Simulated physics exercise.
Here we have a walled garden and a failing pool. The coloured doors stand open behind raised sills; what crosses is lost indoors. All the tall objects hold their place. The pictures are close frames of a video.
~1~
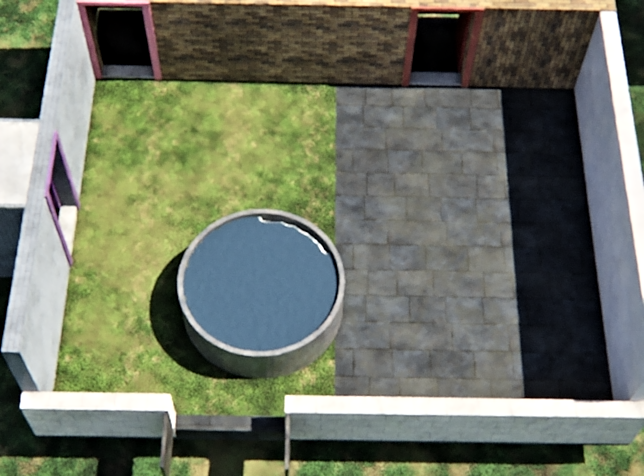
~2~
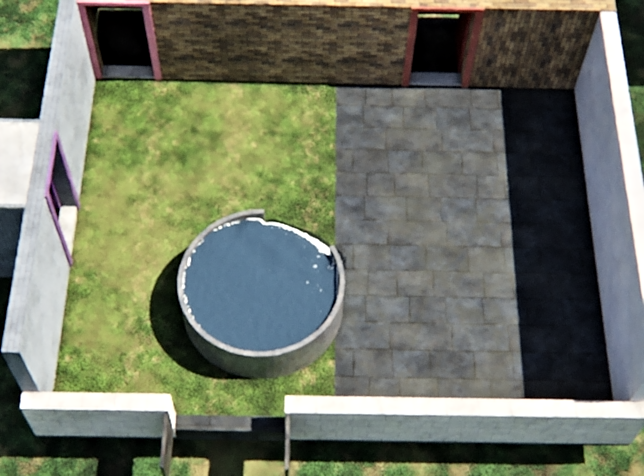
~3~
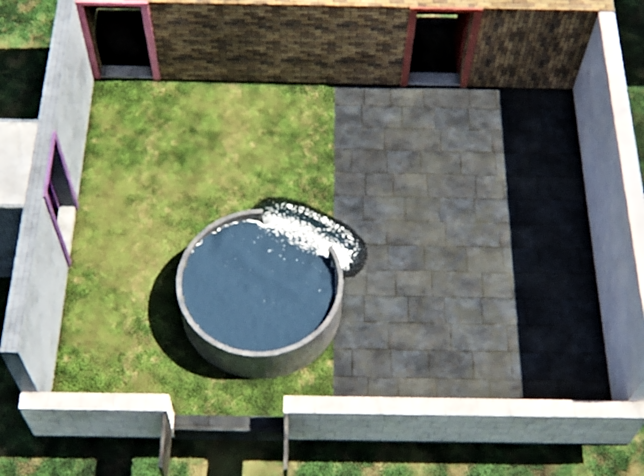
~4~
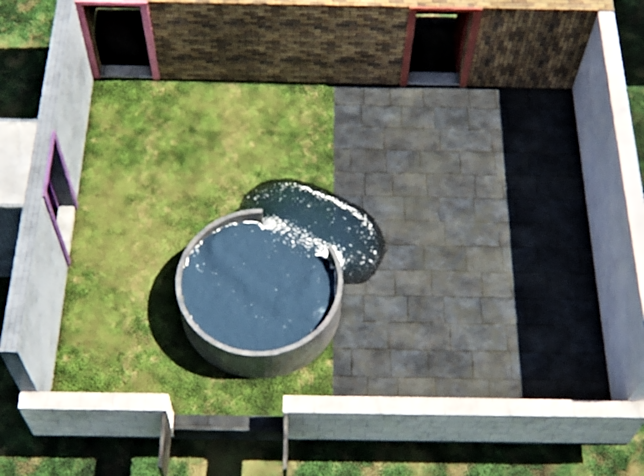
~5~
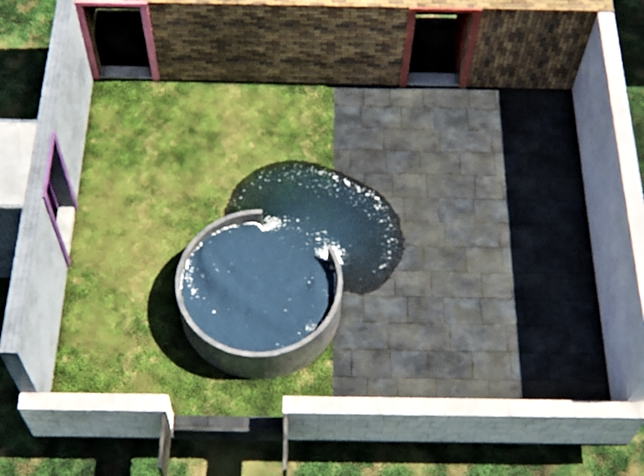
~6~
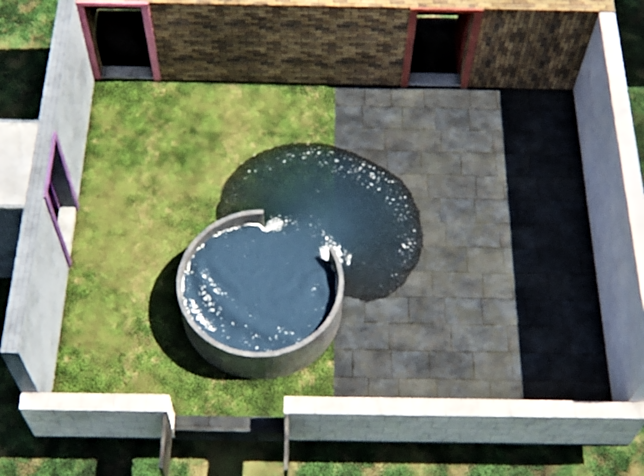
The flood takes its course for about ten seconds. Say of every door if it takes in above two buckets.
The pink door admits no more than that; the red door lets in a lot; the purple door admits no more than that.
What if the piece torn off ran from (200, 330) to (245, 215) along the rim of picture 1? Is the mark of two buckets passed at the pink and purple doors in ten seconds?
Then: The pink one takes more, the purple one is over.
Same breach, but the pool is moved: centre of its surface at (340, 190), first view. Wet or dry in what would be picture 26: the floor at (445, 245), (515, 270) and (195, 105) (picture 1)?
In turn: Not flooded, awash, covered.
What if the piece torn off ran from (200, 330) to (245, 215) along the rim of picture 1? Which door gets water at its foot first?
The one in purple.
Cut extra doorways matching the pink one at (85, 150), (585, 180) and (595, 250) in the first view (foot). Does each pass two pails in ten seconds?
One after the other: Holds, passes that mark, is over.
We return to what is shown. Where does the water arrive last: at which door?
I say the purple-painted one.
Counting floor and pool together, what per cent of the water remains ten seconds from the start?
I make it 96 per cent.
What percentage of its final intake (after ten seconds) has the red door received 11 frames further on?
Some 25 per cent.
A moment on, water covers 30 % of the floor; the pink door not reached, the red door not reached, the purple door not reached.
Next, water covers 45 % of the floor; the pink door not reached, the red door over two buckets in, the purple door not reached.
Then, water covers 50 % of the floor; the pink door not reached, the red door far over two buckets in, the purple door not reached.
Later, water covers 70 % of the floor; the pink door wet at the sill, nothing in, the red door far over two buckets in, the purple door not reached.
In the end, water covers 90 % of the floor; the pink door wet at the sill, nothing in, the red door far over two buckets in, the purple door wet at the sill, nothing in.
